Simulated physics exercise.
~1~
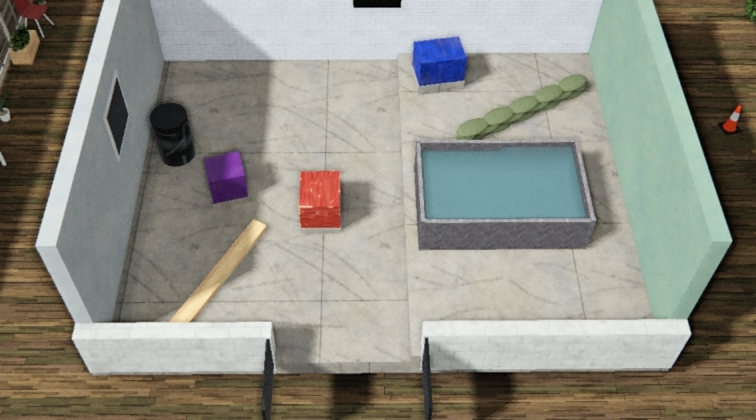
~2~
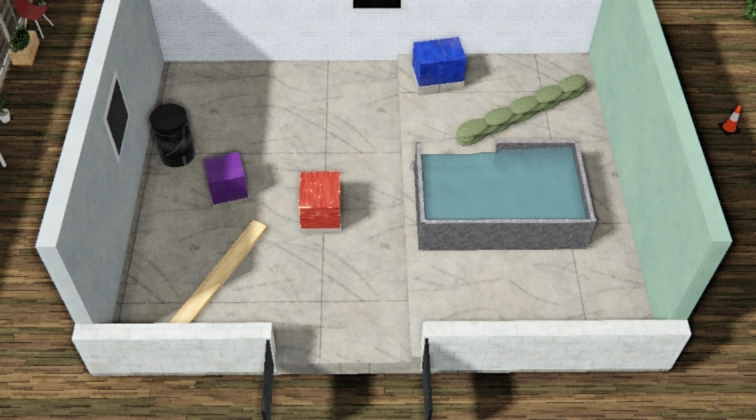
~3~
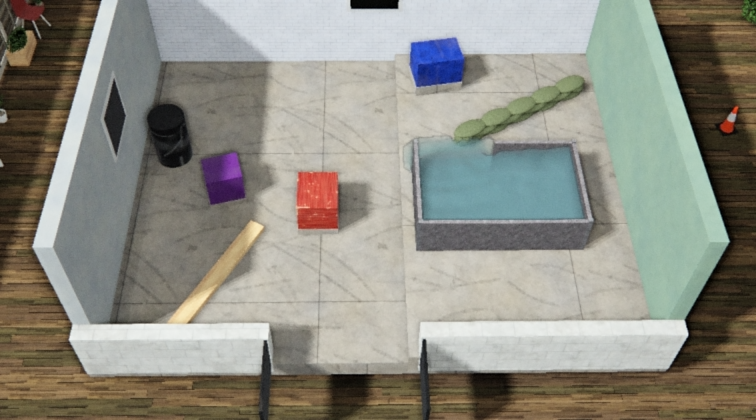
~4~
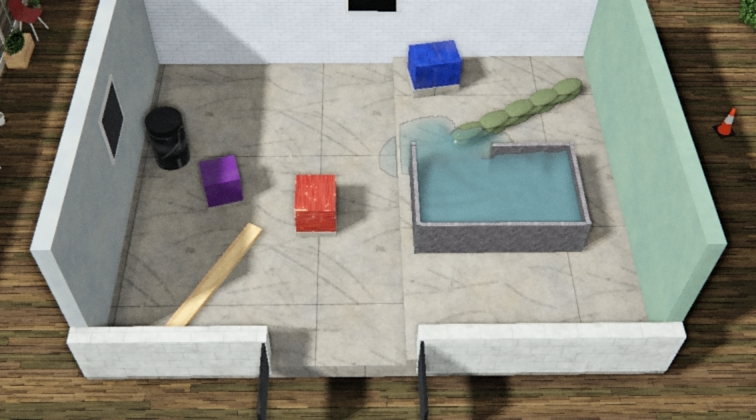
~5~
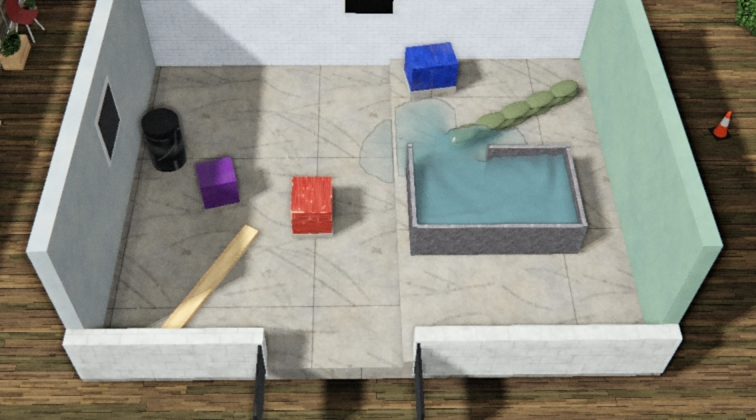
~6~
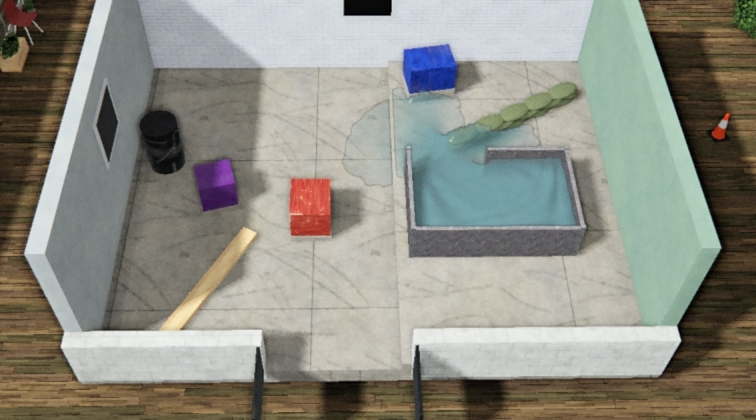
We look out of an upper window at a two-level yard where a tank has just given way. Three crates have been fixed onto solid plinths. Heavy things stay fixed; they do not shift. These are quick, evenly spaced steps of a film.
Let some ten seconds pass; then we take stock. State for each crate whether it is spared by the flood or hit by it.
One by one: The blue crate is within reach of the water, the purple crate is within reach of the water, the red crate is out of reach of the water.
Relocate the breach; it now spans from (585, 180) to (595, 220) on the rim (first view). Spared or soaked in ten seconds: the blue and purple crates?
As it turns out, the blue crate is left untouched, and the purple crate is left untouched.
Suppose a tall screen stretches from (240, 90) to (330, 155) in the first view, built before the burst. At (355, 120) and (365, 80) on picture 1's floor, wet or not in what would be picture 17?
As listed: Flooded, flooded.
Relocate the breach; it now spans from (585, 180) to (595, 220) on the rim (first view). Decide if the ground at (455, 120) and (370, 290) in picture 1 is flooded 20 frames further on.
I'd expect the first point to stay dry and the second point to be reached.
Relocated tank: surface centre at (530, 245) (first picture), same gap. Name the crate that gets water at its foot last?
Purple crate.
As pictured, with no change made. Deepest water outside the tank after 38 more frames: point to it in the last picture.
Point to roughly (160, 146).
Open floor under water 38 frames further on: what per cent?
About 65 per cent.
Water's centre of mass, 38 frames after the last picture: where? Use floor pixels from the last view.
Roughly (371, 152).
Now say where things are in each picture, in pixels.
In the first frame, still water in the water tank at (502, 183).
In the second frame, water pours out on the water tank's far side and has run to a hidden place.
In the third frame, water pours out on the water tank's far side and has run to (485, 139).
In the fourth frame, the front is at (419, 122), out from the gap on the water tank's far side.
In the fifth frame, water pours out on the water tank's far side and has run to (418, 102).
In the sixth frame, the front is at (396, 93), out from the gap on the water tank's far side.
A moment on, water covers 20 % of the floor; the blue crate water round its plinth, the purple crate not reached, the red crate not reached.
Next, water covers 35 % of the floor; the blue crate water round its plinth, the purple crate not reached, the red crate not reached.
Then, water covers 45 % of the floor; the blue crate water round its plinth, the purple crate not reached, the red crate not reached.
Later, water covers 65 % of the floor; the blue crate water round its plinth, the purple crate water round its plinth, the red crate water round its plinth.
In the end, water covers 90 % of the floor; the blue crate was topped, the purple crate was topped, the red crate stayed above the water.
